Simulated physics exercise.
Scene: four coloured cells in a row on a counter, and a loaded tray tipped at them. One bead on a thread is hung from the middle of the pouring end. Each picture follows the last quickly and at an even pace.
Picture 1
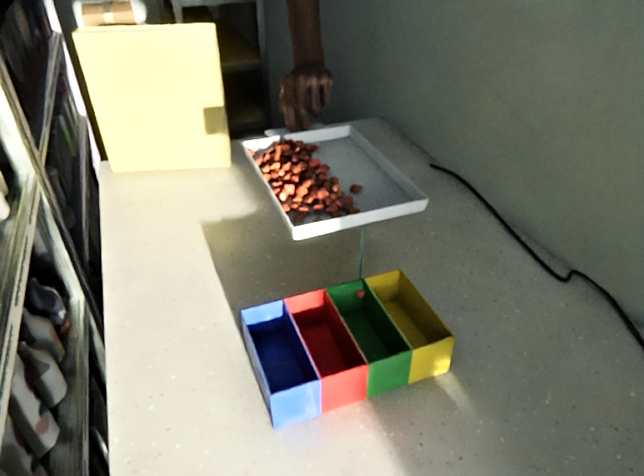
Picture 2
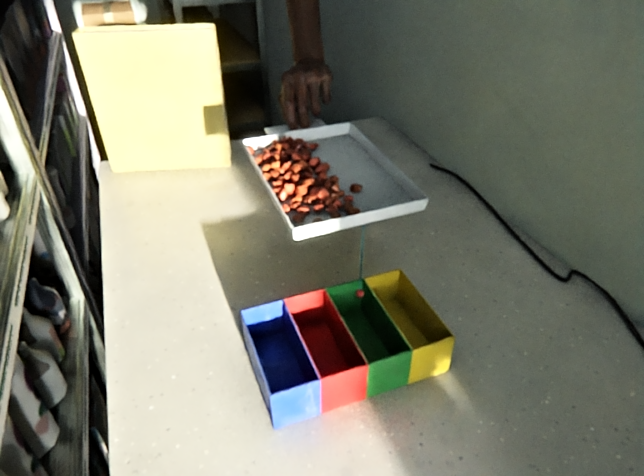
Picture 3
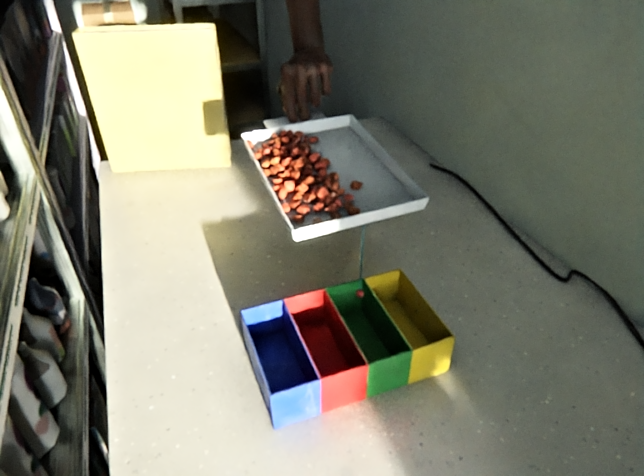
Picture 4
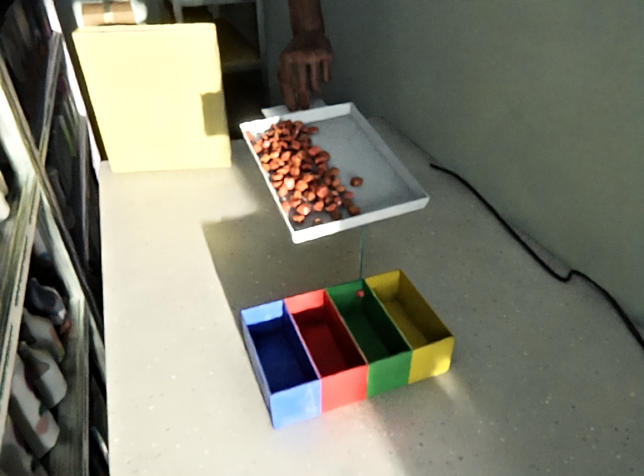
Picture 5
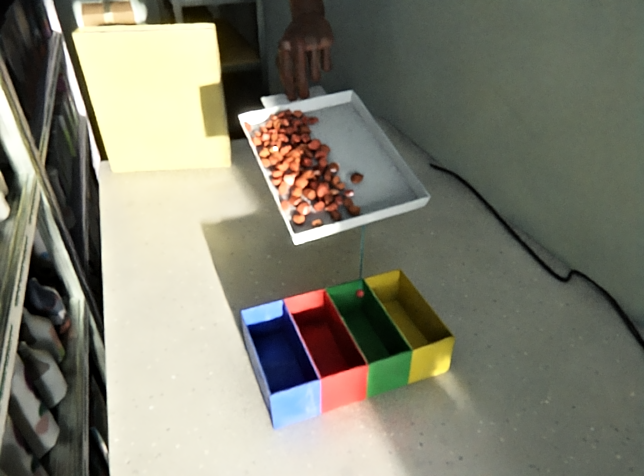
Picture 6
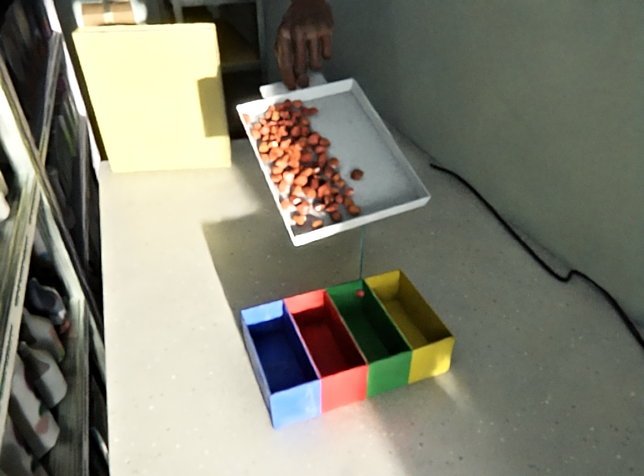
A hand slowly raises the back of a white tray of reddish pieces above four coloured cells.
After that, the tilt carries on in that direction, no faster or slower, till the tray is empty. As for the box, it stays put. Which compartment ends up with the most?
The red one.
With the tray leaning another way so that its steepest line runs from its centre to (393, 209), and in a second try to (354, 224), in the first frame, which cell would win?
One: The cell in yellow. Two: The red one.
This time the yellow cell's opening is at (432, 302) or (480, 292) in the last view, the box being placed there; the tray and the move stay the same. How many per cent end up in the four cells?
First about 90, then 20 per cent.
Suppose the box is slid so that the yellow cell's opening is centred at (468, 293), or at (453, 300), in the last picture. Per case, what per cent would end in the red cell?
Around 0 and then 10 per cent.
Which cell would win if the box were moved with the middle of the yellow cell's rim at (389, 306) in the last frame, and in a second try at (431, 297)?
One: The red cell. Two: Blue.
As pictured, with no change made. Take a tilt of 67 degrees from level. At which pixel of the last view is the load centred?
Roughly at (315, 195).
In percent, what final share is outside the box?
Call it some 0 percent of the pieces.
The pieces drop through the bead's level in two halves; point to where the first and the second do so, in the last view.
First half (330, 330); second half (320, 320).
Shortly afterwards, tray tipped steeply; all but a few on the tray; a little falling or outside the box.
Next, tray tipped past a quarter turn; a little on the tray; near half in the red cell; near a quarter in the blue cell; a little in the green cell; only a few in the yellow cell; a little falling or outside the box.
Some moments later, tray tipped past a quarter turn; near half in the red cell; near a quarter in the blue cell; a little in the green cell; only a few in the yellow cell; only a few falling or outside the box.
In the end, tray tipped past a quarter turn; near half in the red cell; near a quarter in the blue cell; a little in the green cell; only a few in the yellow cell; only a few outside the box.
